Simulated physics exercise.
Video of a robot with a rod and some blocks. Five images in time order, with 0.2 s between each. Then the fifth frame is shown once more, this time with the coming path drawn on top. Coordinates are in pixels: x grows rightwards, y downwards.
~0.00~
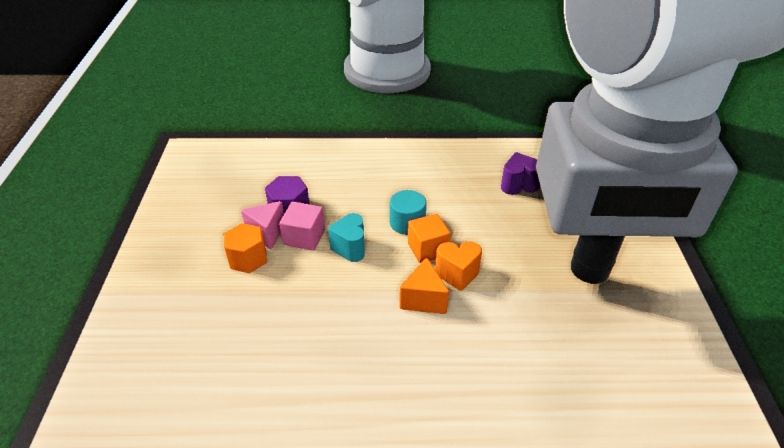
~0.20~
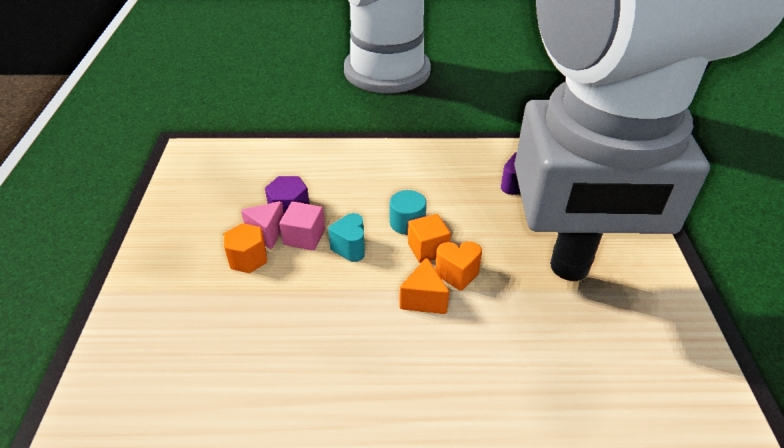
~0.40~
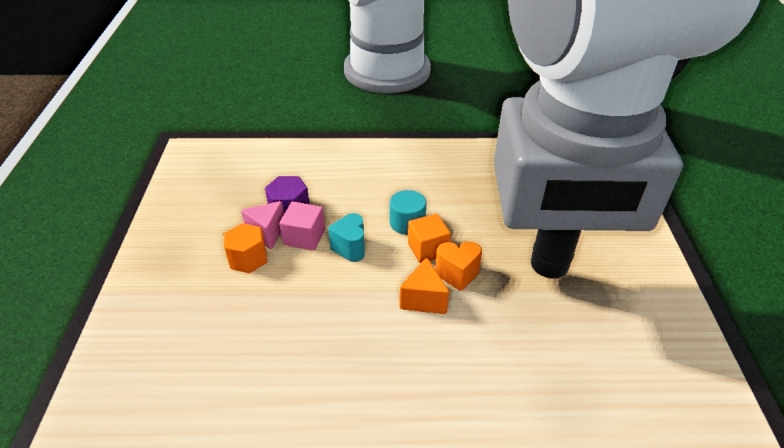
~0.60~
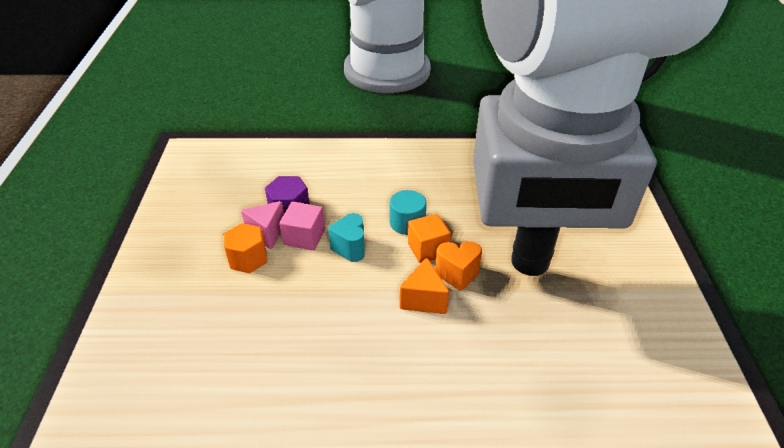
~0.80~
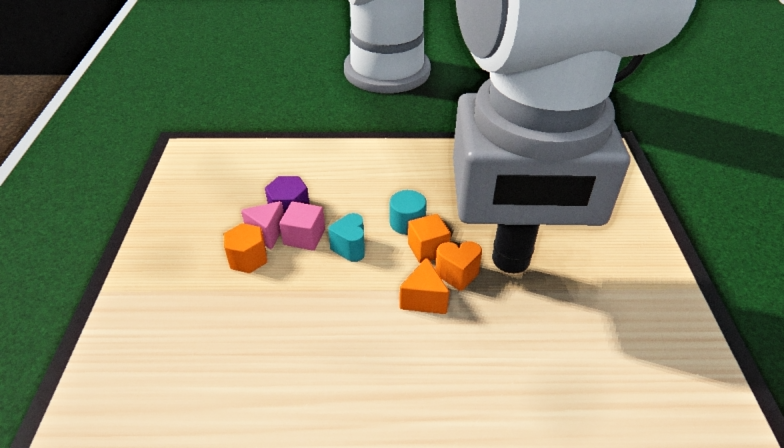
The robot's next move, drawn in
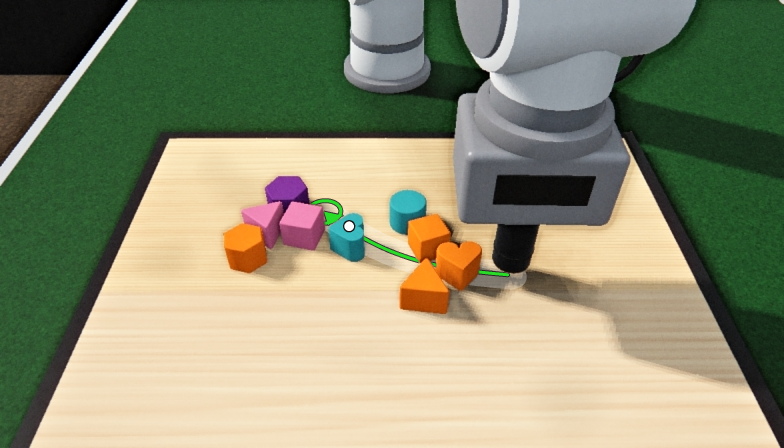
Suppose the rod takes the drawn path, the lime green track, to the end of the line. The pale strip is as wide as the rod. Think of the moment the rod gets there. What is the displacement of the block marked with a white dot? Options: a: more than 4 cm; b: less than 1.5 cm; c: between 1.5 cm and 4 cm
It's c.
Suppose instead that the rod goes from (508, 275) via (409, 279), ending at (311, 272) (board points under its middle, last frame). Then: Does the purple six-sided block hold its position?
My answer is yes.
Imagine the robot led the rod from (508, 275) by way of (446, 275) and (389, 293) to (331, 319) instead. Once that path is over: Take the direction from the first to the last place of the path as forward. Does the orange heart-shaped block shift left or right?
Answer: Right.
The line goes from (508, 275) over (436, 265) and (372, 243) to (324, 212); the dot is on the turquoise heart-shaped block.
On the path given first. One third of the way, rod at (436, 251); turquoise round block at (404, 197); orange square block at (411, 221), turned 15° clockwise; orange heart-shaped block at (402, 250), turned 40° anticlockwise.
Two thirds of the way, rod at (372, 229); turquoise heart-shaped block at (341, 225); turquoise round block at (389, 180); orange square block at (362, 195), turned 55° clockwise; orange heart-shaped block at (370, 250), turned 100° anticlockwise.
At the end, rod at (323, 198); pink square block at (291, 214); turquoise heart-shaped block at (323, 222), turned 50° anticlockwise; turquoise round block at (389, 180); orange square block at (349, 177), turned 150° clockwise; orange heart-shaped block at (370, 250), turned 100° anticlockwise.
